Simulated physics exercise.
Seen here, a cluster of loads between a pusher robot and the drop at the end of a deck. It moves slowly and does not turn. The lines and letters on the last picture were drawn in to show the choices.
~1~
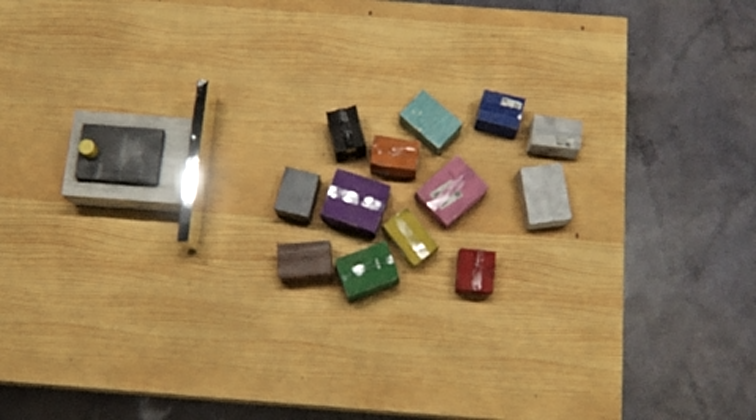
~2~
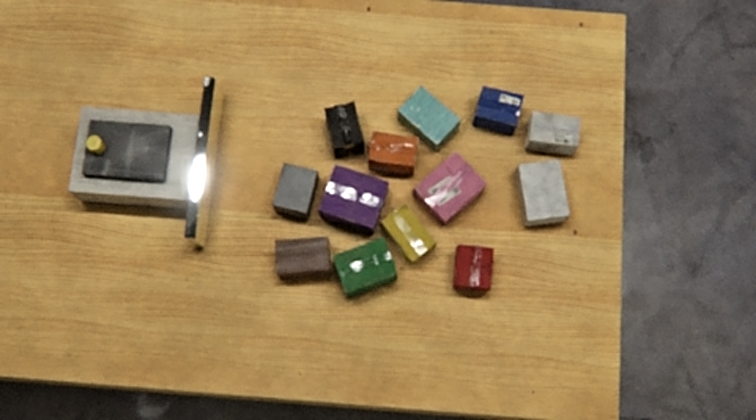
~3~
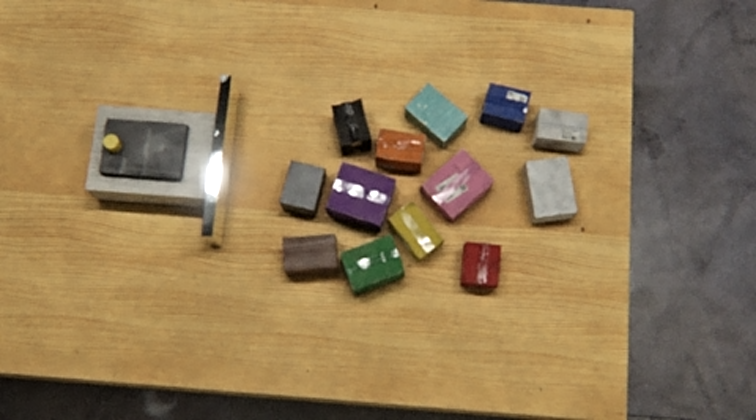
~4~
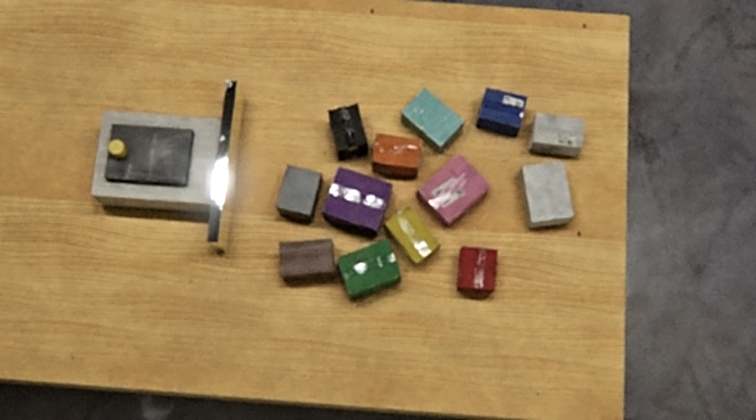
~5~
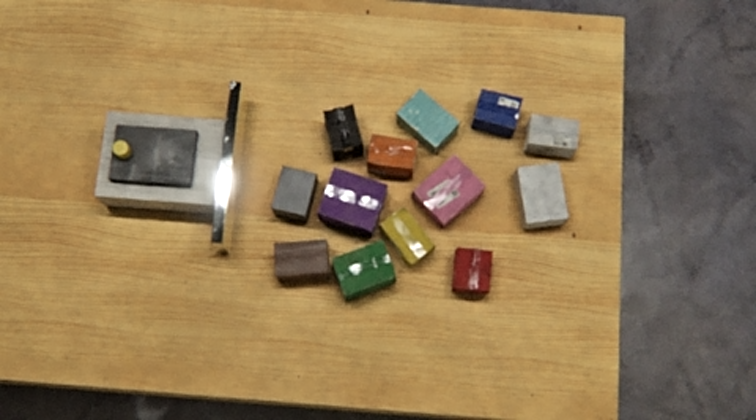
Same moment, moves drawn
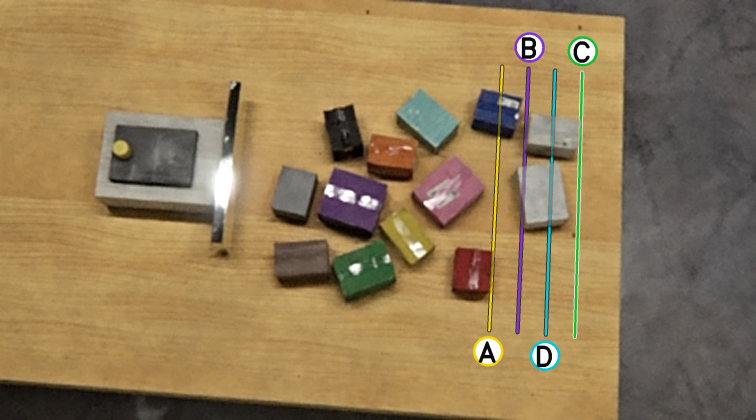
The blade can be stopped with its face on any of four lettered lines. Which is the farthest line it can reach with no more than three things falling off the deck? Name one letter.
D is the last line within the limit.
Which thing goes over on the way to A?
The white crate.
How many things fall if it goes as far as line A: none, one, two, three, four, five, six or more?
In all, one.
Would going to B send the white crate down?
Yes.
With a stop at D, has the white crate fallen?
By then, yes.
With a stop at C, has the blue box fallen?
No.
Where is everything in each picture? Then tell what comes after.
Robot (126, 154); orange parcel (395, 157); white crate (543, 197), in the first frame.
Robot (133, 151); black box (345, 130), in the second frame.
Robot (150, 149); green parcel (373, 265), in the third frame.
Robot (156, 155); red box (477, 270), in the fourth frame.
Robot (160, 156); purple box (354, 203); grey crate (295, 194); turquoise crate (427, 122), in the fifth frame.
On the marked copy, A at (496, 194); B at (523, 196); C at (579, 200); D at (551, 198).
With D. Early on, robot (277, 164); green parcel (402, 292); brown crate (351, 285).
Further on, robot (393, 173); white crate (623, 197); pink parcel (577, 187).
At the end, robot (487, 180); pink parcel over the edge; white crate over the edge; two fallen.
As for the rest, A is within the limit but short; B is within the limit but short; C drops four.
